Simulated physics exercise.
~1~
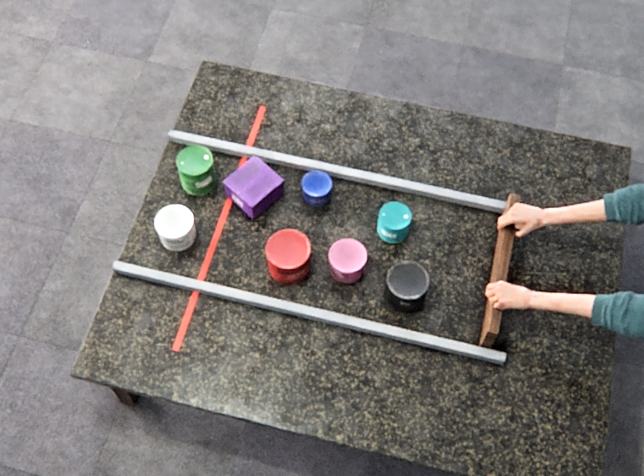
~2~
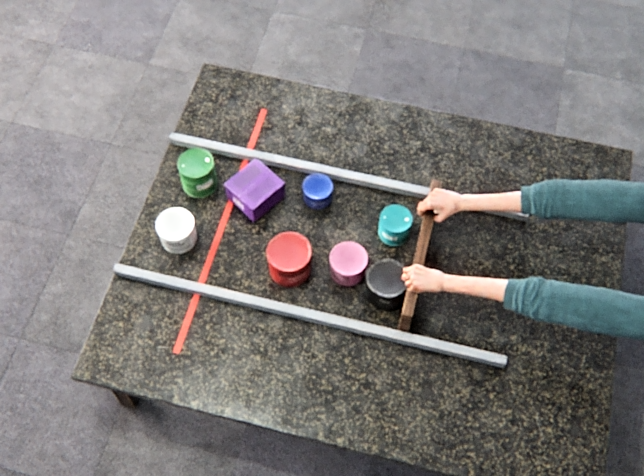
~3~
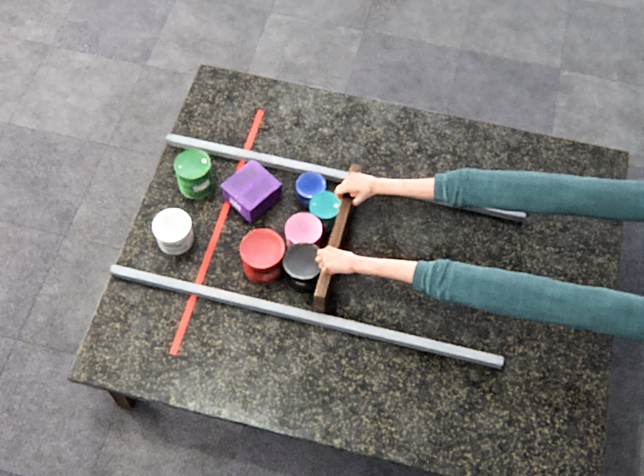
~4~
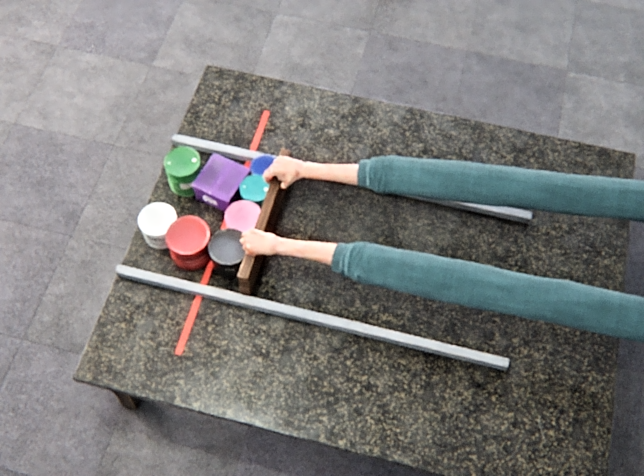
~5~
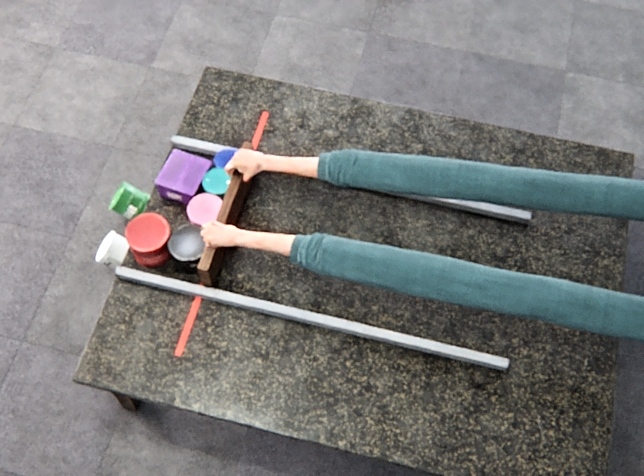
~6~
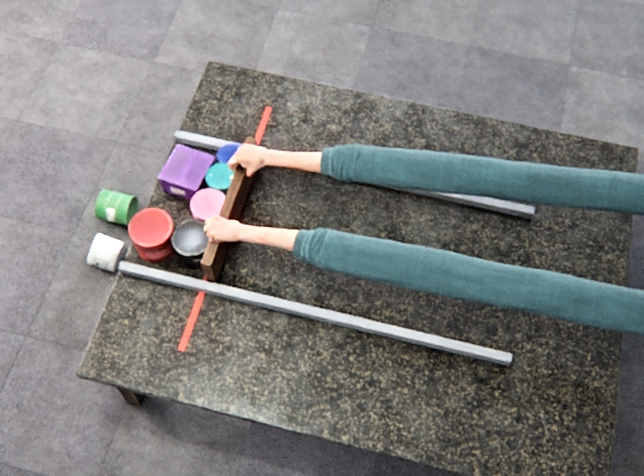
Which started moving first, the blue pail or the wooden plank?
The wooden plank started moving first. The blue pail stayed where it was until later, when it was carried left too.
Two hands pushed a wooden plank left between metal rails on a speckled table, bunching up colorful pails and a purple box, until it stopped around the red tape and the green canister and white pail tipped off the left edge.
